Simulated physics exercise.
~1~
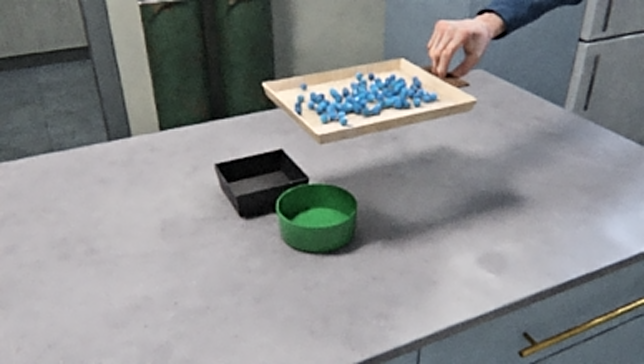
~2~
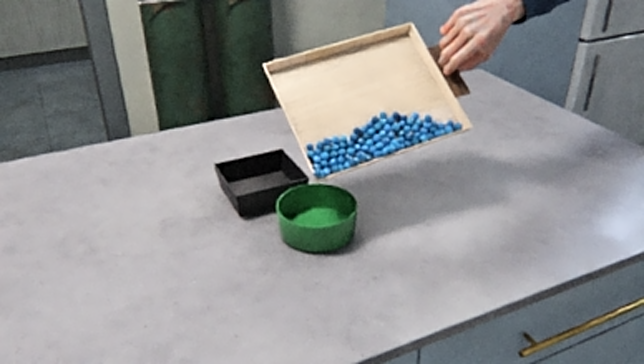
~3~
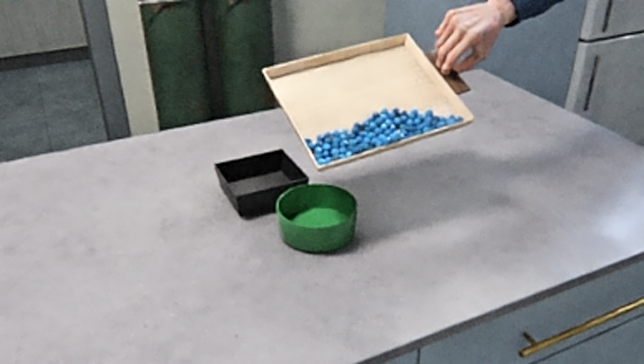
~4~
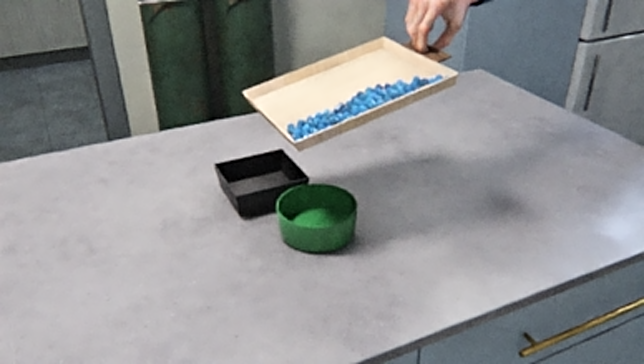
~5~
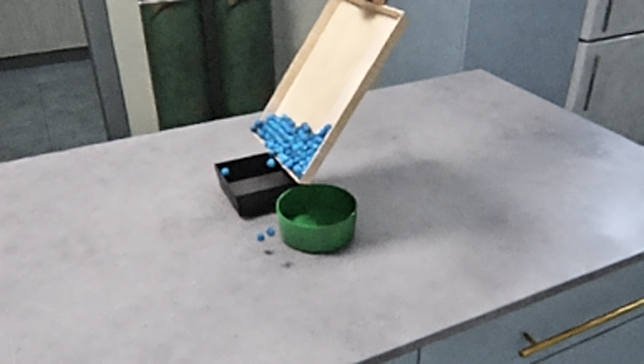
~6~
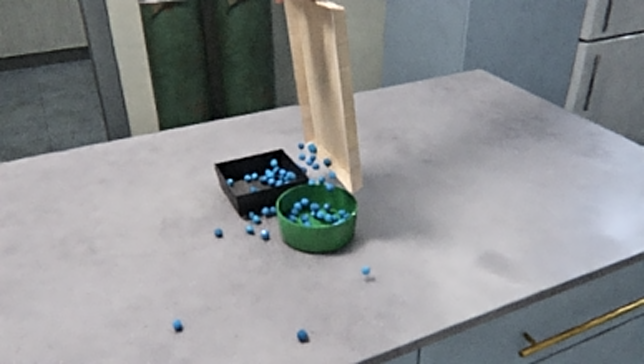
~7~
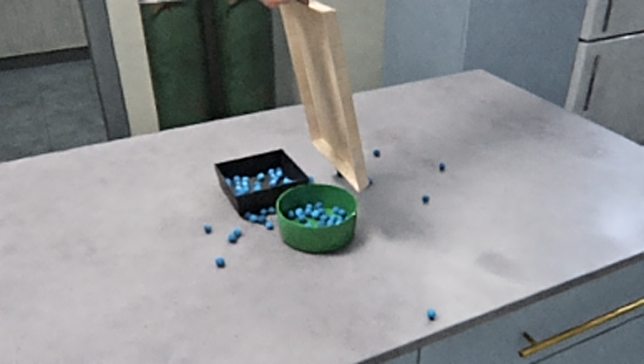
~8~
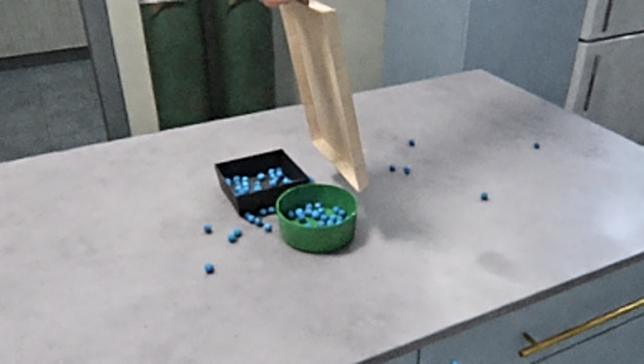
A shallow wooden tray of small blue balls is held by a hand above a grey countertop in a kitchen, seen from slightly above, with a black square tin and a round green dish standing close together below. The tray tips so the balls gather along its lower edge, then eases back towards level and shifts left. It then tilts steeply, and the balls pour down over both containers. Some land in the green dish and some in the black tin, while others scatter and roll across the counter. The emptied tray stays upright above them.
